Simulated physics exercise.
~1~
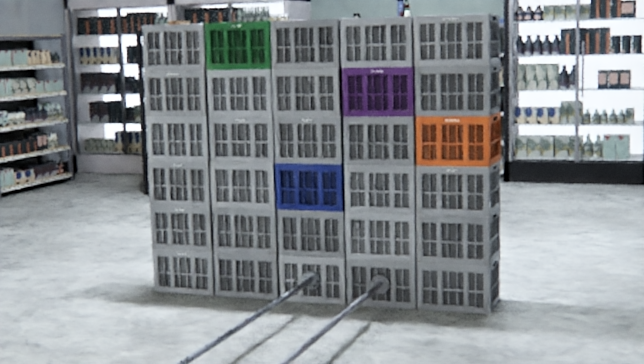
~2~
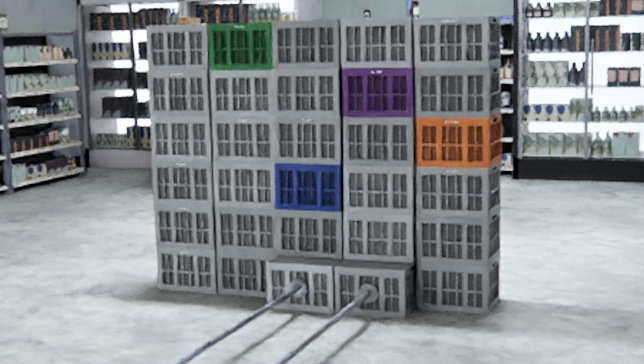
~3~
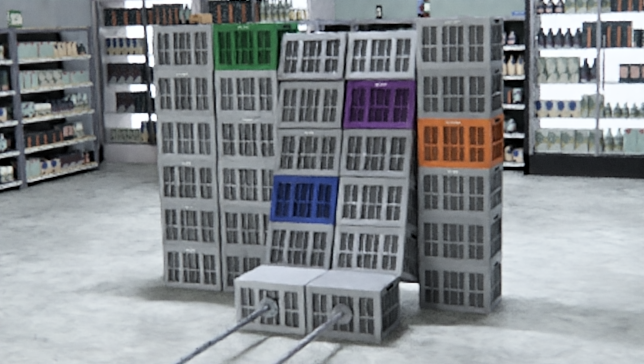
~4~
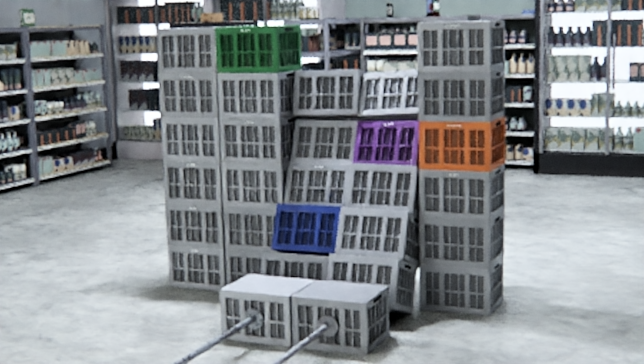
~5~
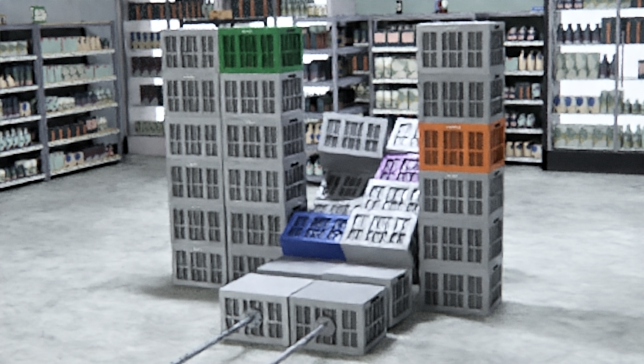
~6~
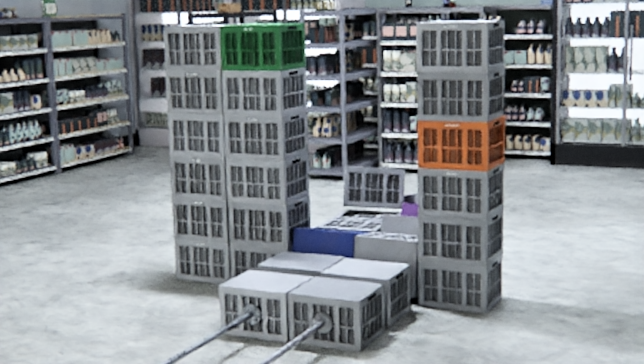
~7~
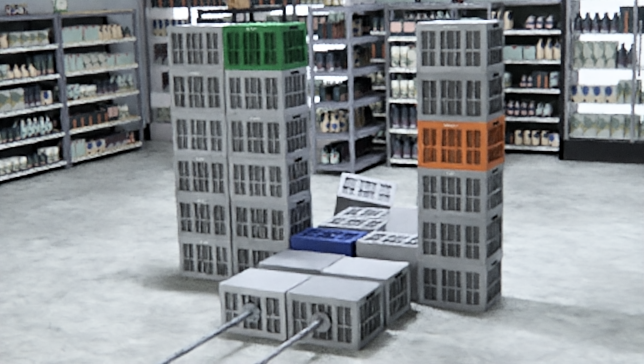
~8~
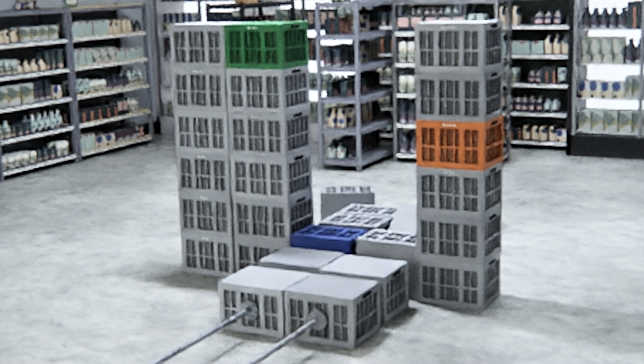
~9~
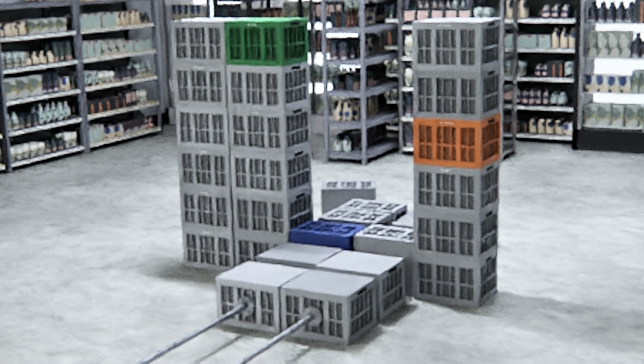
Two rods draw a pair of neighbouring bottom crates out of a free-standing wall of grey and coloured crates, and the two columns above lean and collapse, ending in a low heap with the blue crate on its side, while the green and orange crates stay in their standing stacks.
